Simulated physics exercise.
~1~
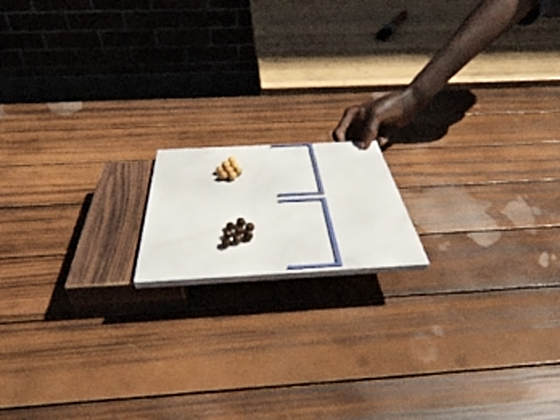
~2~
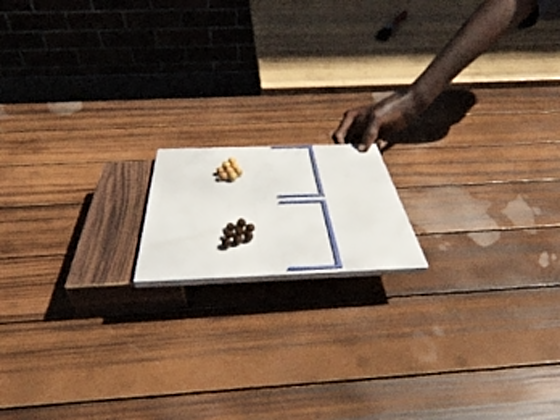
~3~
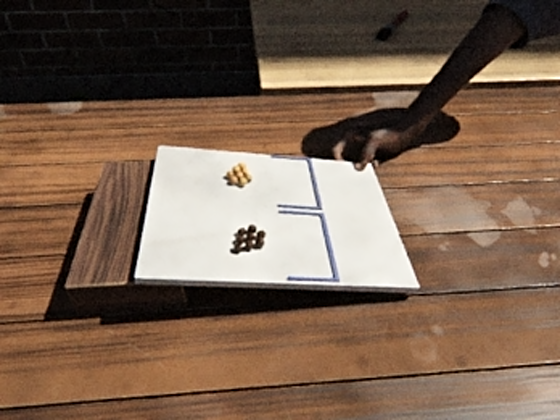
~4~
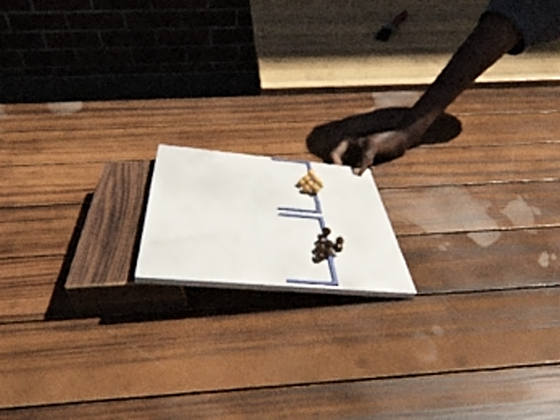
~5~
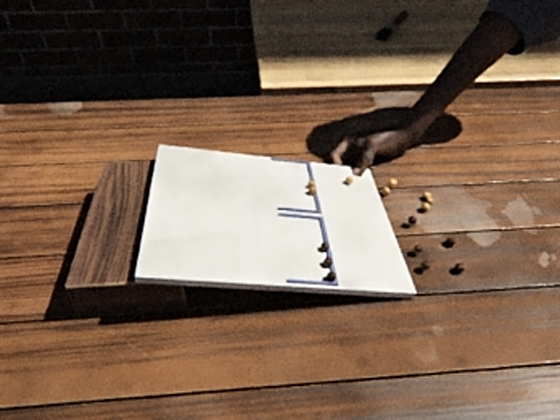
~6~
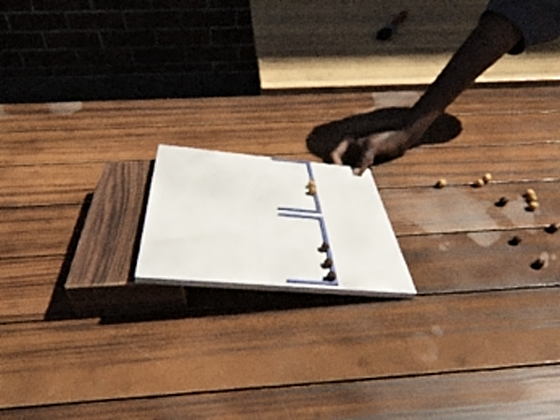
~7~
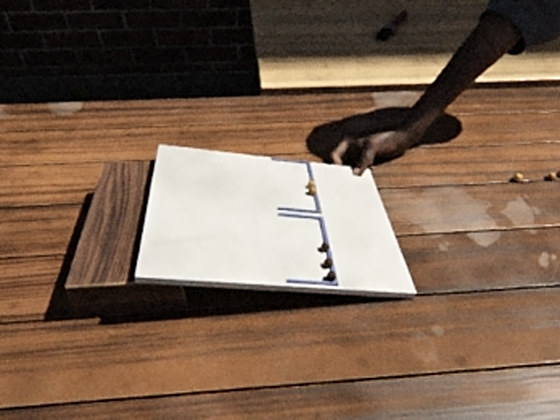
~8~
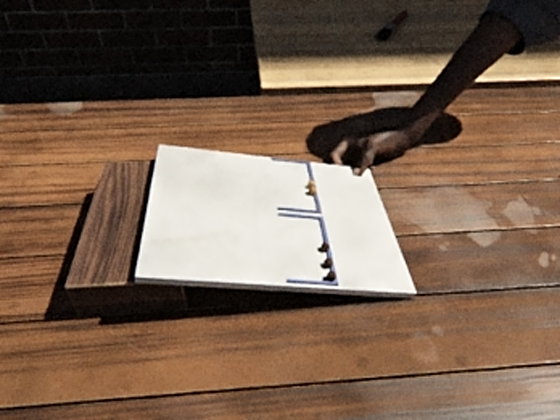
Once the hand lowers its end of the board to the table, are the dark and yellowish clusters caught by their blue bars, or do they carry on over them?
Both clusters get over their bars, with most of the dark balls and most of the yellowish ones carrying on to the right. Only a few of each are left behind at the bars.
